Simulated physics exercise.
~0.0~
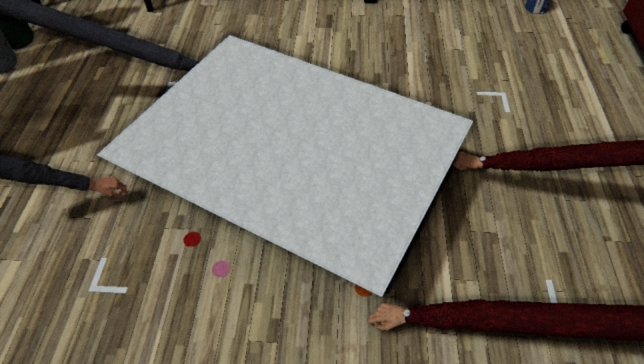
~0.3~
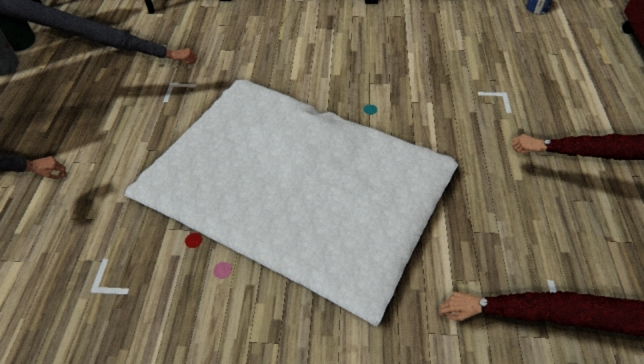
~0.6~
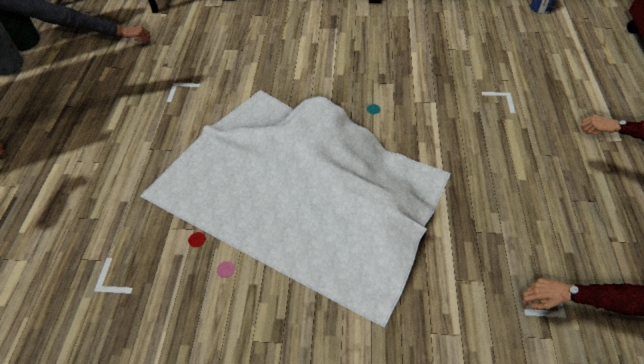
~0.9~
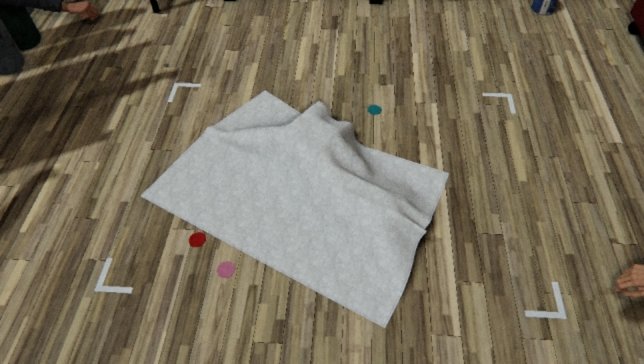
A pale dust sheet is held flat above a wooden floor by hands on both sides, with a red coaster and a pink lid lying in front of it and an orange disc just showing at its near edge. The hands let go and draw back as the sheet drops, covering the orange disc and revealing a teal disc beyond its far edge. The cloth then sinks further, sagging around a raised shape and creasing into folds toward the right. It settles in a rumpled heap, leaving the red, pink and teal pieces uncovered.
